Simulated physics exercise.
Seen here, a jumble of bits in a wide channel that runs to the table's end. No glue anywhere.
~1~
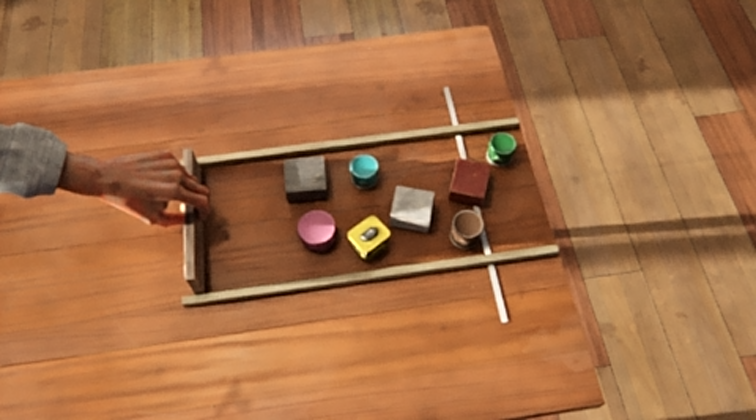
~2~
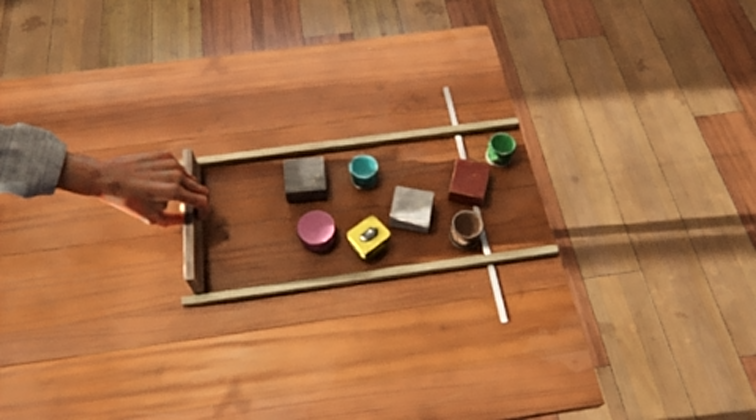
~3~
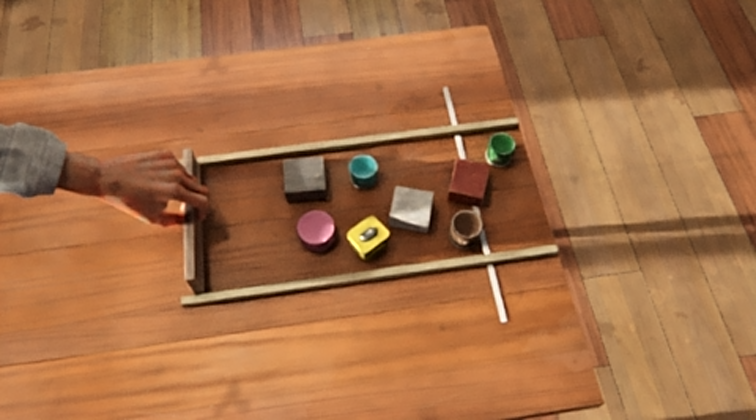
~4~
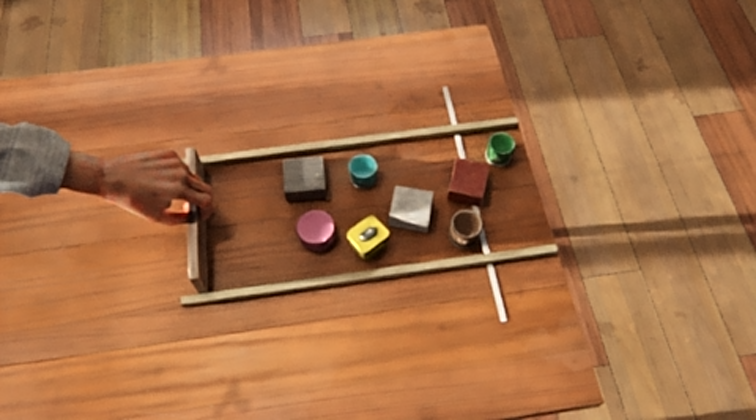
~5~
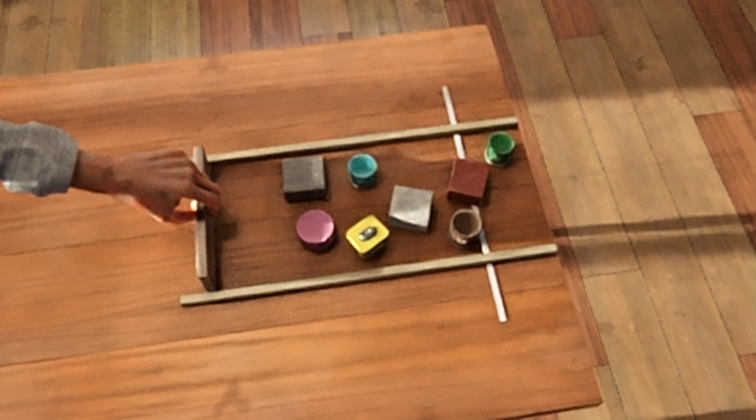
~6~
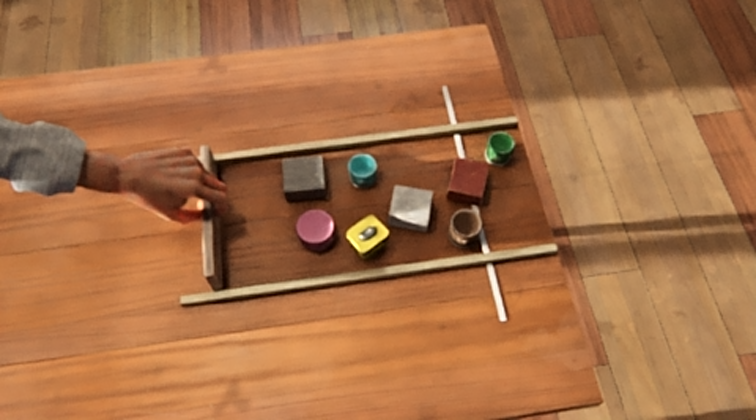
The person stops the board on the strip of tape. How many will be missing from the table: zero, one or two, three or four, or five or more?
As it turns out, the number that fall off is one or two.
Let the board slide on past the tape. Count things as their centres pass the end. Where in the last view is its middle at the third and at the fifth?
Its middle is around (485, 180) and later (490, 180).
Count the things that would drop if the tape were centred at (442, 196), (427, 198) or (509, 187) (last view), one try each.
The counts: 0, 0 and 5.
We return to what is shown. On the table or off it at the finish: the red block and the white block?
The red block goes over; the white block does not fall.
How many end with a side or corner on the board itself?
It touches 3.
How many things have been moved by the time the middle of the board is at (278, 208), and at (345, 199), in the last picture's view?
At the one place 0, at the other 4.
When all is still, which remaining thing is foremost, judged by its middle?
It is the green tin.
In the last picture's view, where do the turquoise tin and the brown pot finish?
Near (517, 154) and (531, 226).
Soon after, none off yet; green tin at rest near (499, 149); red block at rest near (468, 181); brown pot at rest near (465, 229).
After that, none off yet; green tin at rest near (499, 149); red block displaced a little near (477, 177); brown pot at rest near (465, 229).
In the end, the number that fall off is one or two; gone, red block.
